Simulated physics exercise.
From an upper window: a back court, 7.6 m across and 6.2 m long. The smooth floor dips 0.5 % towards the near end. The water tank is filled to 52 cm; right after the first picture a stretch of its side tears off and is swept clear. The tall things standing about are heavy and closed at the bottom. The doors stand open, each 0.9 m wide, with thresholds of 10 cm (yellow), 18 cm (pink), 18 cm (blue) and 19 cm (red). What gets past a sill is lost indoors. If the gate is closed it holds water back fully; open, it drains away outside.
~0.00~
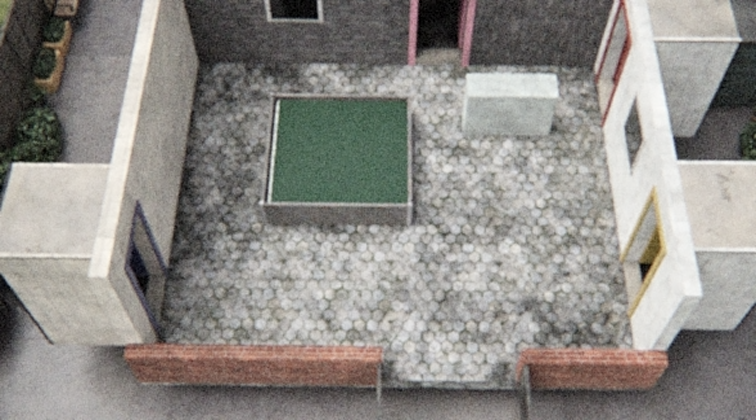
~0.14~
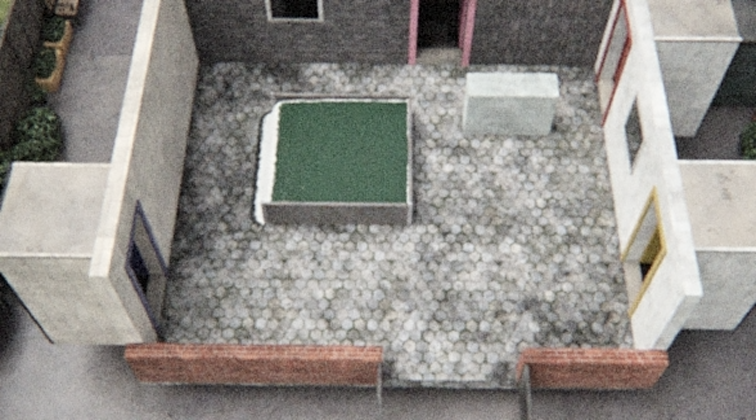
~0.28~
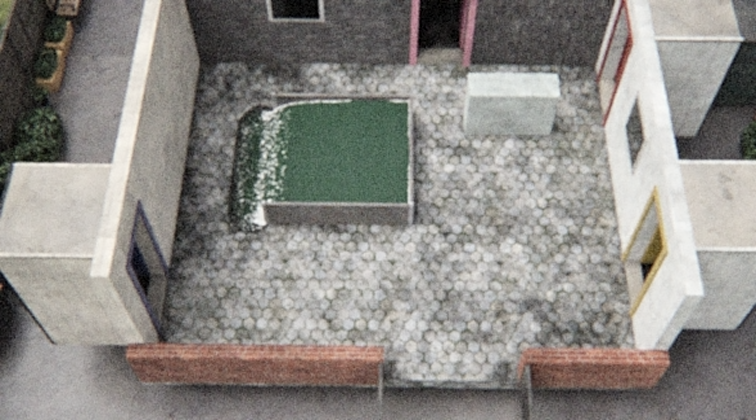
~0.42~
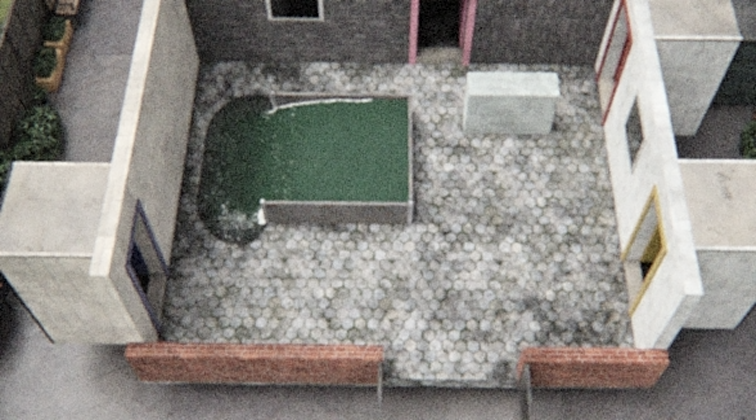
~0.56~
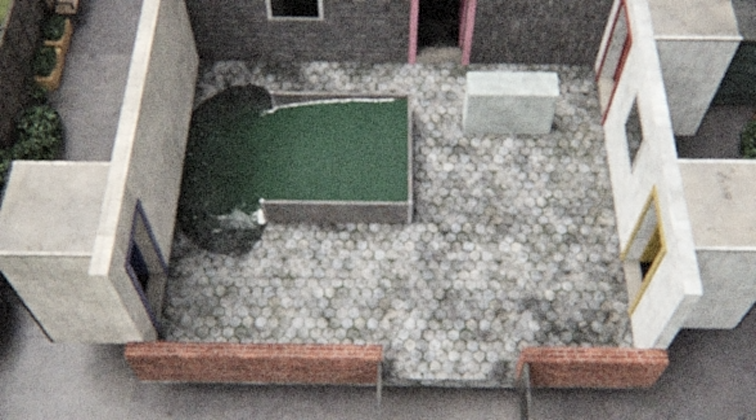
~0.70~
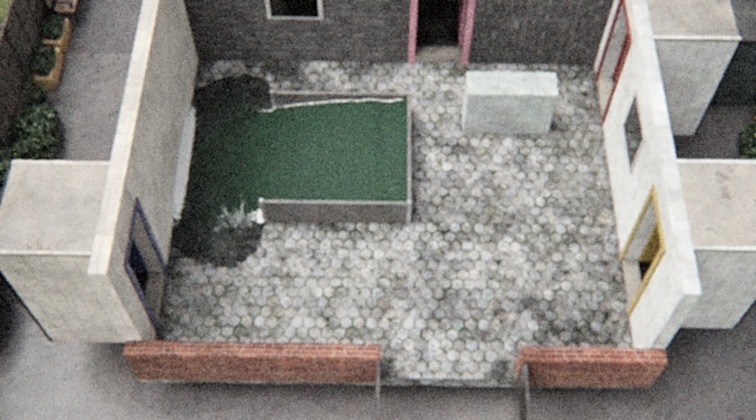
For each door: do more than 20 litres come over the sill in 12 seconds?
The water let in: At the yellow door it does not reach the limit; at the pink door it does not reach the limit; at the blue door it keeps below the limit; at the red door it keeps below the limit.
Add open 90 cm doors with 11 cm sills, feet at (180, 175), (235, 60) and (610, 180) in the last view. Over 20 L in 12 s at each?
In that order: Past it, past it, below.
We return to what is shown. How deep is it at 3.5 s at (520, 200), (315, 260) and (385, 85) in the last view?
In that order: 0, 0 and 4 cm.
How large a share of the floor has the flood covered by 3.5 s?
About 40 per cent.
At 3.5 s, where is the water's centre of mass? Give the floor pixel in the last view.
Near (263, 180).
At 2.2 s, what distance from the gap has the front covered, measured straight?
About 4.0 m.
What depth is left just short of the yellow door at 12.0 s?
Some 10.0 cm.
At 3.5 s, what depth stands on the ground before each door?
In cm: Yellow 0, pink 3, blue 11, red 0.
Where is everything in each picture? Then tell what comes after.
The first picture shows still water, 52 cm deep, in the water tank at (339, 150).
In the second picture, the front is at (260, 222), 1.2 m from the gap at (272, 161); 0.4 m2 of floor is under water; 52 cm left at the back of the water tank.
In the third picture, water pours out at (273, 162) and has run 1.3 m, to (246, 228); typically 11 cm deep outside, 52 cm at the water tank's back.
In the fourth picture, water pours out at (273, 161) and has run 1.6 m, to (223, 236); typically 8 cm deep outside, 52 cm at the water tank's back.
In the fifth picture, water pours out at (272, 161) and has run 1.9 m, to (185, 225); typically 7 cm deep outside, 52 cm at the water tank's back.
In the sixth picture, the front is at (172, 240), 2.2 m from the gap at (271, 160); 4.9 m2 of floor is under water; 51 cm left at the back of the water tank.
After 1.4 s water covers 15 % of the floor and is deepest (39 cm) near (203, 170); yellow door not reached, pink door not reached, blue door 5 cm at the sill, 0 L in, red door not reached.
After 2.2 s water covers 20 % of the floor and is deepest (41 cm) near (199, 60); yellow door not reached, pink door not reached, blue door 13 cm at the sill, 0 L in, red door not reached.
After 3.5 s water covers 40 % of the floor and is deepest (30 cm) near (153, 359); yellow door not reached, pink door 3 cm at the sill, 0 L in, blue door 11 cm at the sill, 0 L in, red door not reached.
After 7.0 s water covers 90 % of the floor and is deepest (16 cm) near (587, 87); yellow door 9 cm at the sill, 0 L in, pink door 4 cm at the sill, 0 L in, blue door 12 cm at the sill, 1 L in, red door 15 cm at the sill, 1 L in.
After 12.0 s water covers 100 % of the floor and is deepest (12 cm) near (624, 366); yellow door 10 cm at the sill, 1 L in, pink door 3 cm at the sill, 0 L in, blue door 7 cm at the sill, 1 L in, red door 6 cm at the sill, 1 L in.
